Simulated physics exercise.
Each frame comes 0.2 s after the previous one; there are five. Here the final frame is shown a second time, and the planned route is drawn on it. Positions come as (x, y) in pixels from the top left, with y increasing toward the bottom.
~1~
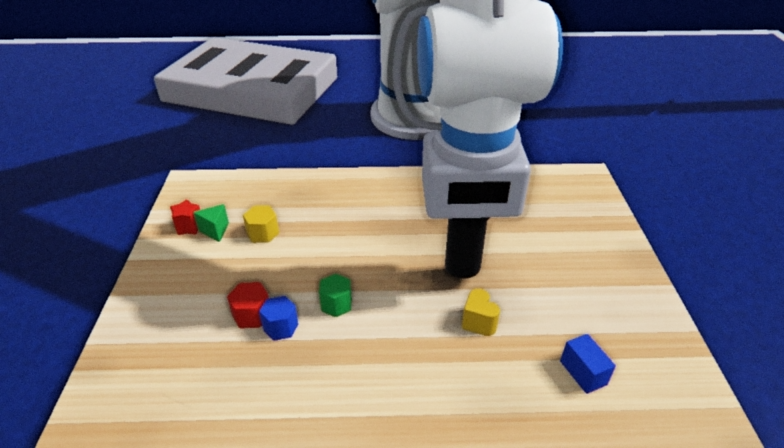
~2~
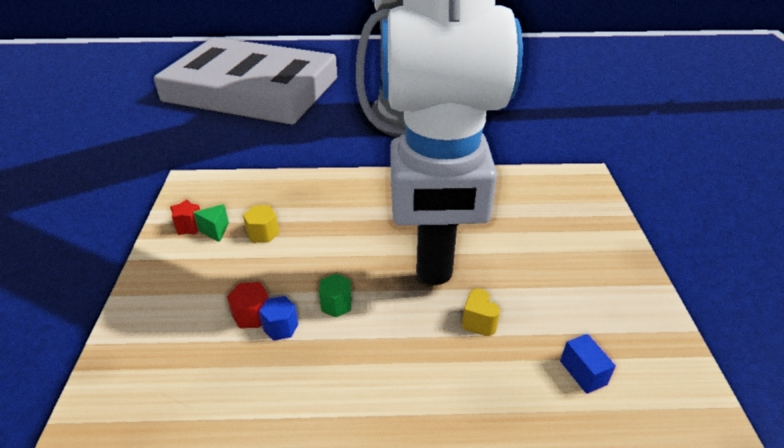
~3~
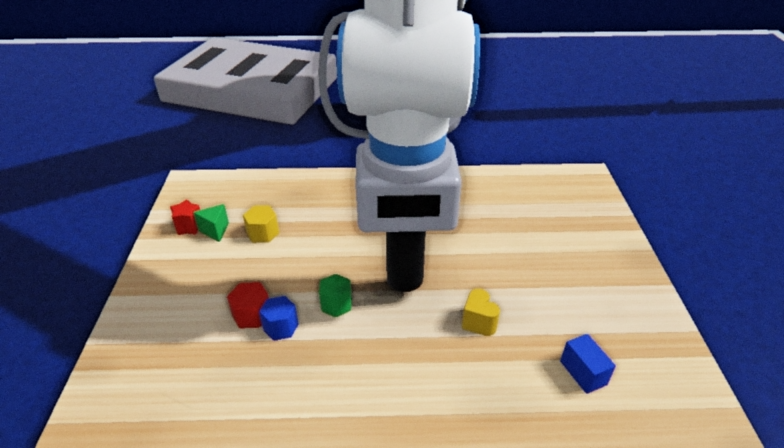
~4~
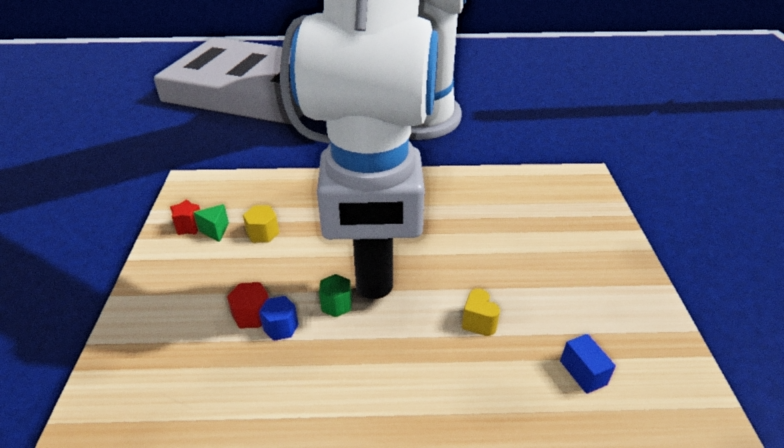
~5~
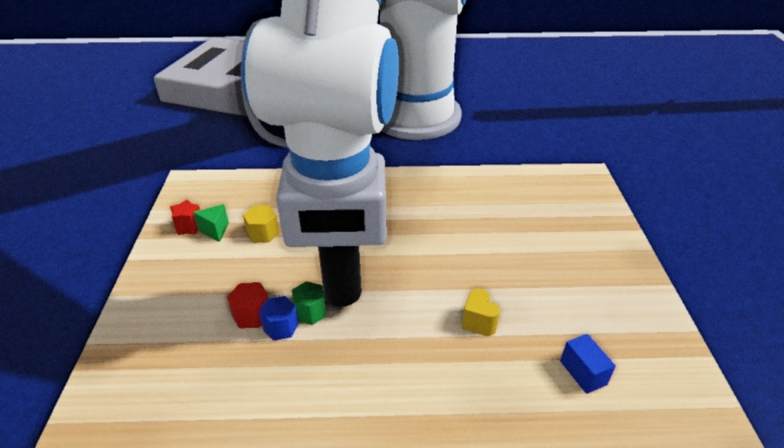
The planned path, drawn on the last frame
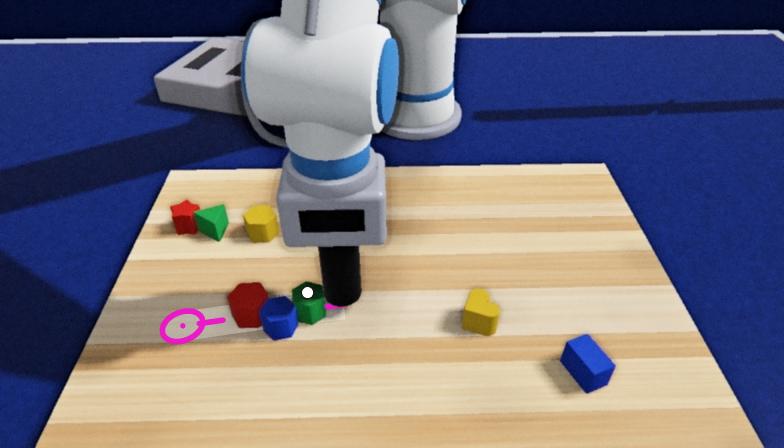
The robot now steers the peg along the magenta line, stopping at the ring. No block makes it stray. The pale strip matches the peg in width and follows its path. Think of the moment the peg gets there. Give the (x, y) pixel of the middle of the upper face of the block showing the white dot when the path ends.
The middle of its upper face should be somewhere near (193, 332).
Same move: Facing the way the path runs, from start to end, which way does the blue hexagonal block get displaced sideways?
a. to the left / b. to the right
I choose a.
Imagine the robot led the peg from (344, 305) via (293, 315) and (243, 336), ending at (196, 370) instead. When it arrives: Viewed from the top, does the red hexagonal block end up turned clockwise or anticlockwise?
Looking from above, the answer is clockwise.
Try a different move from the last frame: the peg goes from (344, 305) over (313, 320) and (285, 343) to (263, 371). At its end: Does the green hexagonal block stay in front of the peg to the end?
No, it doesn't check out.
The line goes straight from (344, 305) to (183, 326); the dot is on the green hexagonal block.
On the path given first. One third of the way, peg at (289, 299); red hexagonal block at (225, 295), turned 35° clockwise; blue hexagonal block at (237, 333), turned 25° anticlockwise; green hexagonal block at (254, 308), turned 35° anticlockwise.
Two thirds of the way, peg at (234, 306); red hexagonal block at (196, 293), turned 95° clockwise; blue hexagonal block at (225, 347), turned 75° anticlockwise; green hexagonal block at (207, 325), turned 90° anticlockwise.
At the end, peg at (178, 314); red hexagonal block at (150, 289), turned 145° clockwise; blue hexagonal block at (225, 347), turned 75° anticlockwise; green hexagonal block at (193, 332), turned 150° anticlockwise.
